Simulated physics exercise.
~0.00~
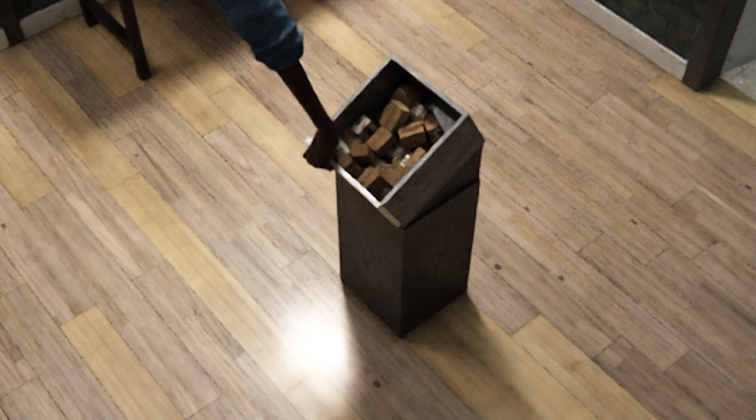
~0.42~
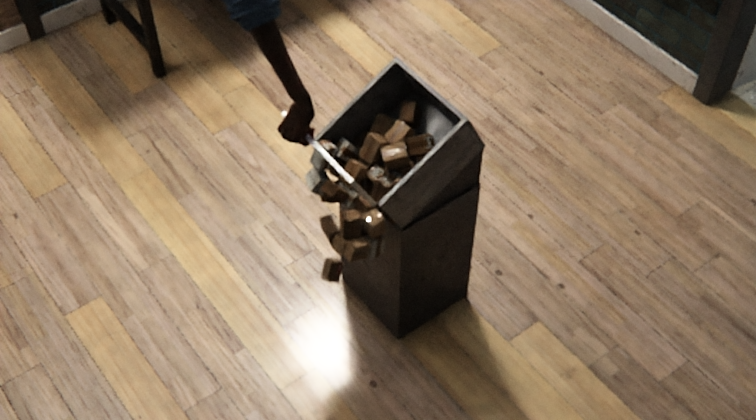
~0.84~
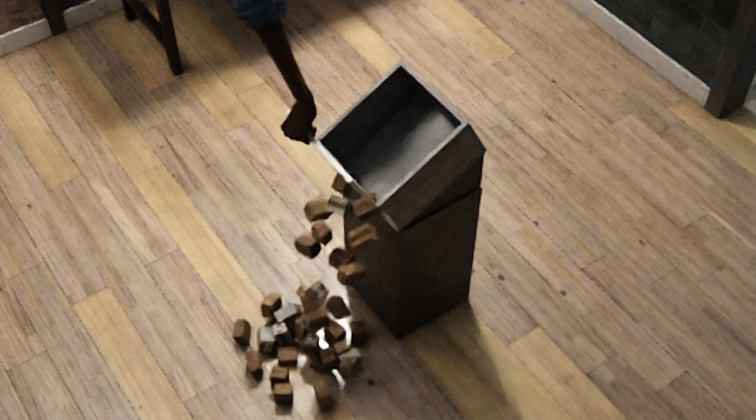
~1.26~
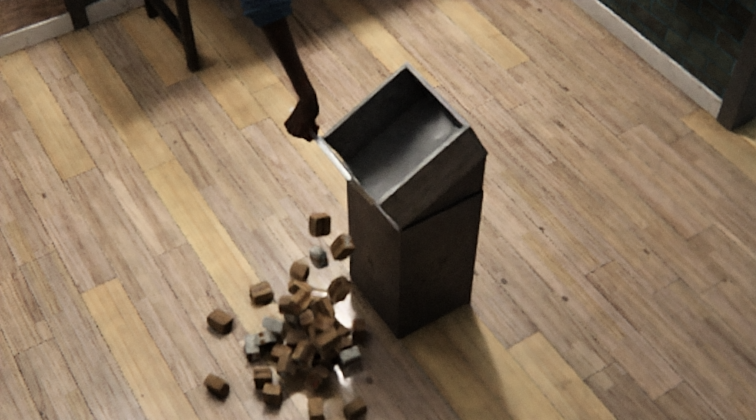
A grey display bin filled with loose brown parcels, a few of them greyish, stands on a dark pedestal on a wood-plank floor, seen from above at an angle. Its open top slopes down to the left, where a dark hand reaches in from a blue sleeve and holds the front gate. The hand lifts the gate, and parcels start sliding out beneath it and dropping down the left side. The rest pour after them, emptying the bin and tumbling onto the floor. At the end all the parcels are out, heaped and scattered at the pedestal's foot, while the hand still holds the gate.
